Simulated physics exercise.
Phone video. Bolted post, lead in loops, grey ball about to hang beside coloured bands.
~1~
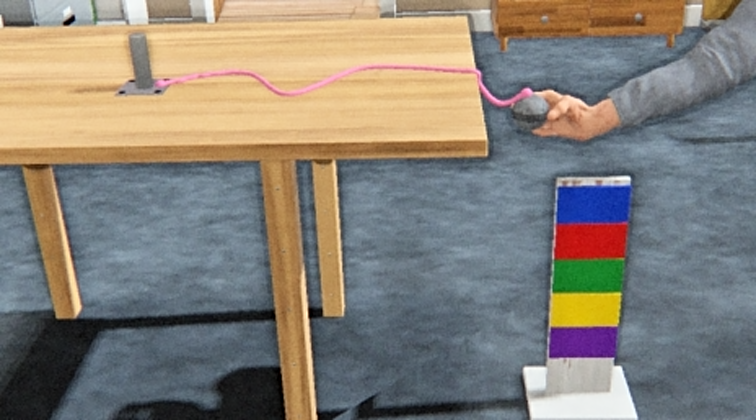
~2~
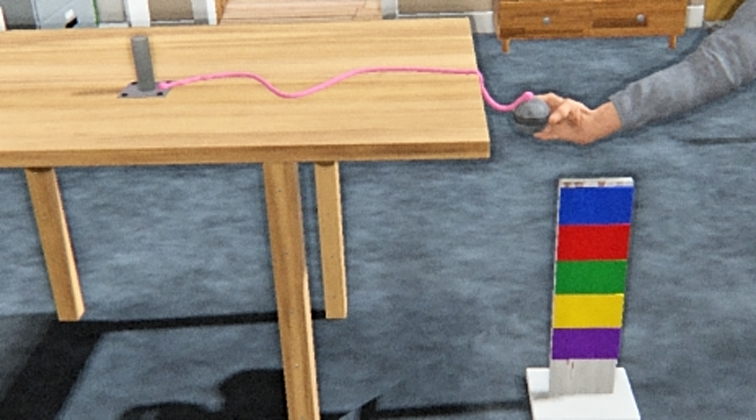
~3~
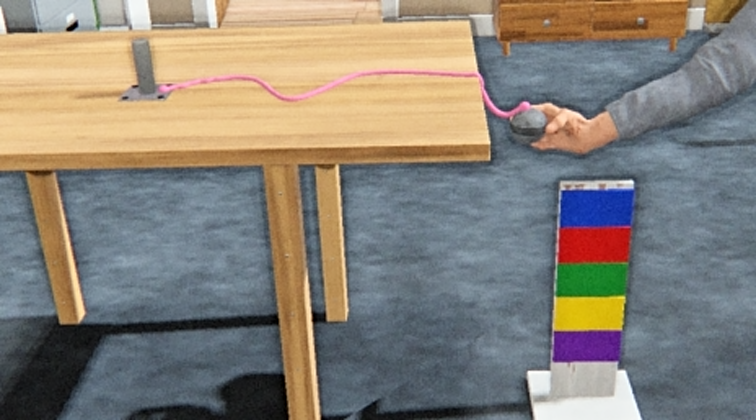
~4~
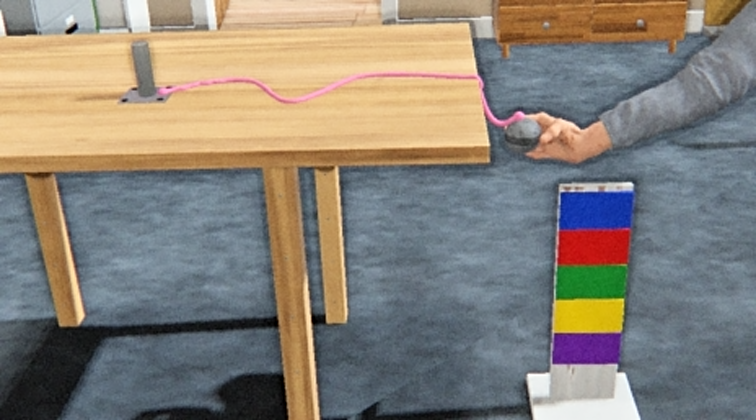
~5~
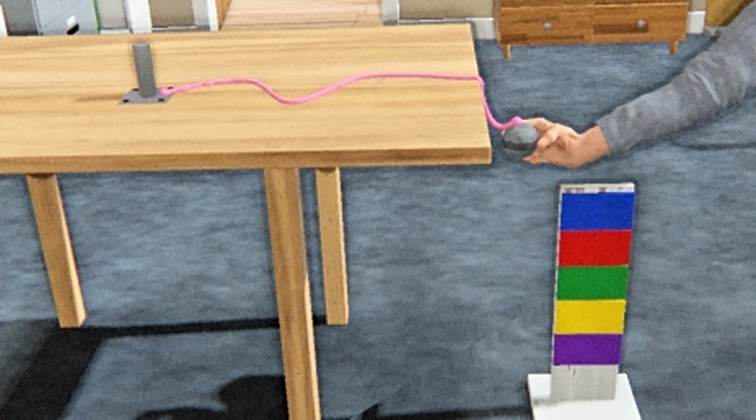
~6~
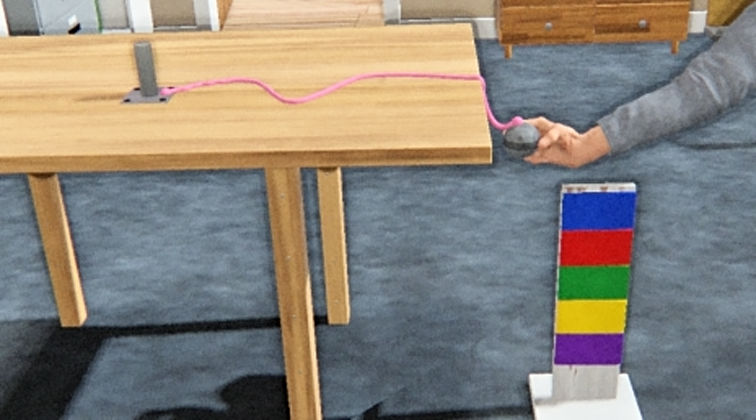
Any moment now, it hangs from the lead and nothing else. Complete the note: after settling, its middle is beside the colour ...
... Red.
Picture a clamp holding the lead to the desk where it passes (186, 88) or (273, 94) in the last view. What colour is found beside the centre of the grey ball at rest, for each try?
For the first place it's red, and for the second blue.
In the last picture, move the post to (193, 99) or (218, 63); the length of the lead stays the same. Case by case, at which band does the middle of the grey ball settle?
First try: Green; second try: Green.
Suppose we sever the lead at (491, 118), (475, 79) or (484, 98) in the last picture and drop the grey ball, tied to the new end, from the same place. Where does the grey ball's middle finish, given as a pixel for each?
The three tries give approximately (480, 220), (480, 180) and (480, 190).
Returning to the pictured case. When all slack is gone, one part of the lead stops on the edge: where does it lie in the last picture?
Check around (399, 75) - that's where it is.
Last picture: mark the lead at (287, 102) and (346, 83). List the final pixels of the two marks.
Point one: (341, 90); point two: (422, 88).
Soon after, ball near (467, 242); level with red.
Then, ball near (497, 254); level with red.
At rest, ball near (486, 254); level with red. Its middle rests at the red band.
